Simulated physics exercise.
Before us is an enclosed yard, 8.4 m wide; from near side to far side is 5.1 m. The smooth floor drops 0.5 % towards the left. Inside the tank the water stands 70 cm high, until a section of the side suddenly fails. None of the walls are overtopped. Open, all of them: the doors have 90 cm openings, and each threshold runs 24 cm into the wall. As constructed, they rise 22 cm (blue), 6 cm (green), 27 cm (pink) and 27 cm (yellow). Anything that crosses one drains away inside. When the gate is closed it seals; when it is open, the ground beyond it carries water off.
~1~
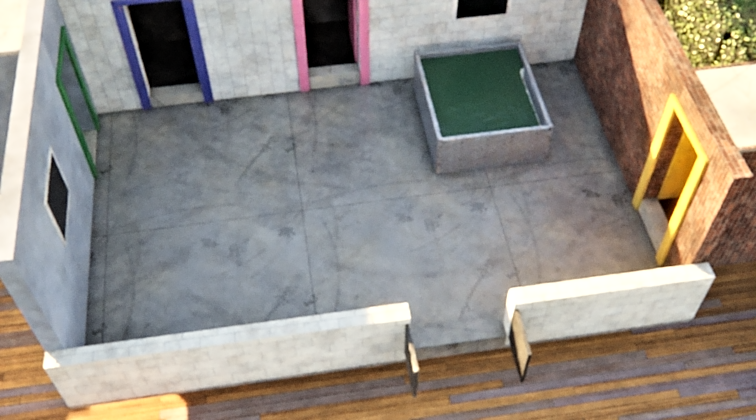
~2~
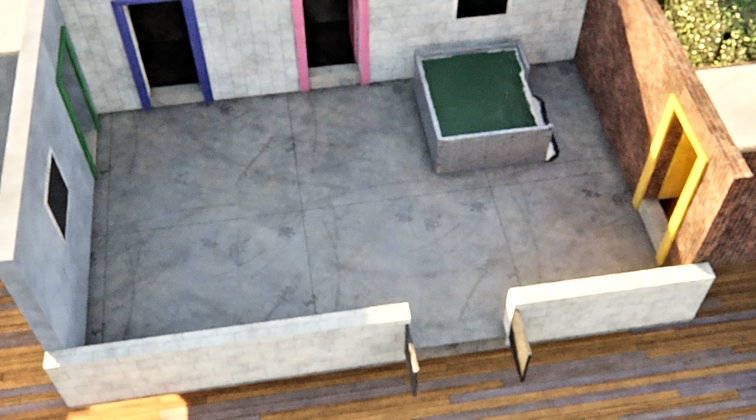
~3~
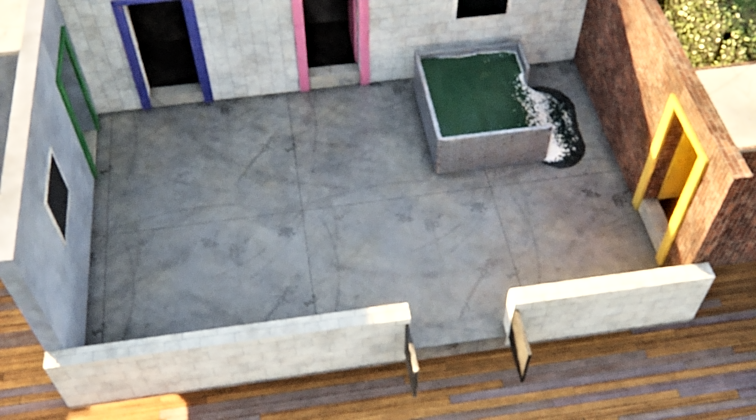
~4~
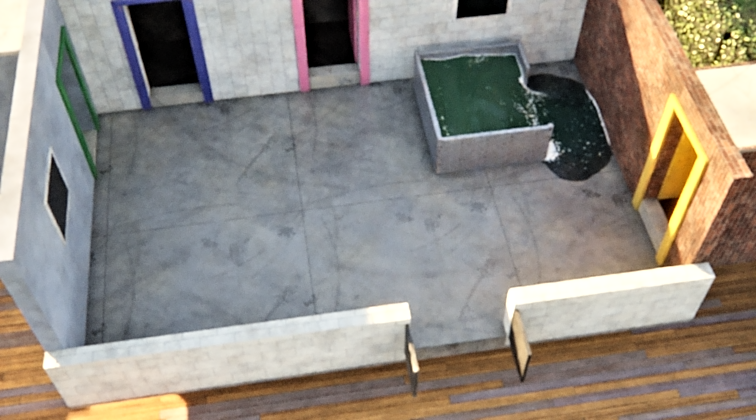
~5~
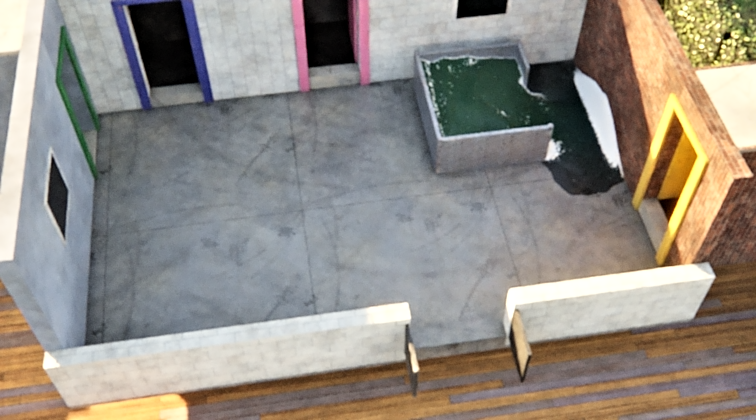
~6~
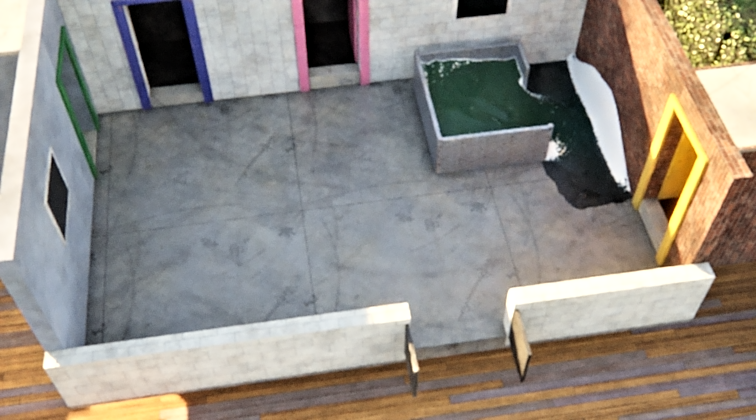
At the start, a walled tank of dark green water stands still in an enclosed grey yard with blue, pink, green and yellow doorways. Its right side breaks open and water pours through the gap with white froth, then spreads across the floor to the brick wall and along it toward the yellow doorway.
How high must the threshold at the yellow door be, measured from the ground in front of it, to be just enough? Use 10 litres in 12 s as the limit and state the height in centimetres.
About 10.5 cm.
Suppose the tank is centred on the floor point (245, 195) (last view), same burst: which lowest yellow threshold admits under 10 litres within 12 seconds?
With that change, some 18 centimetres.
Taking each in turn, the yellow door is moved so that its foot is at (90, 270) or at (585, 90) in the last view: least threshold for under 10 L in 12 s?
About 7.5 cm for the first and 39 cm for the second.
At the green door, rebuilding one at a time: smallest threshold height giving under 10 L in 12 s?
Green: 6.5 cm.
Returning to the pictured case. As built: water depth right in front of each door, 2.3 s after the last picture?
Depth (cm): Blue 0 / green 0 / pink 6 / yellow 9.
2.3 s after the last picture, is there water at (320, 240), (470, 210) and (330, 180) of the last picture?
First bone-dry, second bone-dry, third bone-dry.
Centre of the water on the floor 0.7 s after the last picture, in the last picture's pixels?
The water is centred around (523, 126) in the last picture's pixels.
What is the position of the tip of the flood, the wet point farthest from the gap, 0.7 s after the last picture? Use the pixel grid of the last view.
Roughly at (664, 287) in the last view.
Then, 0.7 s after the last picture water covers 10 % of the floor, deepest (49 cm) near (596, 126); 11 cm at the yellow door, 0 litres in over its 27 cm threshold.
Then, 2.3 s after the last picture water covers 35 % of the floor, deepest (30 cm) near (525, 81); 9 cm at the yellow door, 0 litres in over its 27 cm threshold.
Then, 11.3 s after the last picture water covers 95 % of the floor, deepest (8 cm) near (94, 205); 5 cm at the yellow door, 0 litres in over its 27 cm threshold.
At the yellow door as built, the water peaked near 12 cm, 0.9 s after the last picture.
With a threshold of 9.5 cm, 14 litres would have come in within the 12 s; with 13 cm, 3 litres. So under 10 litres takes about 10.5 cm.
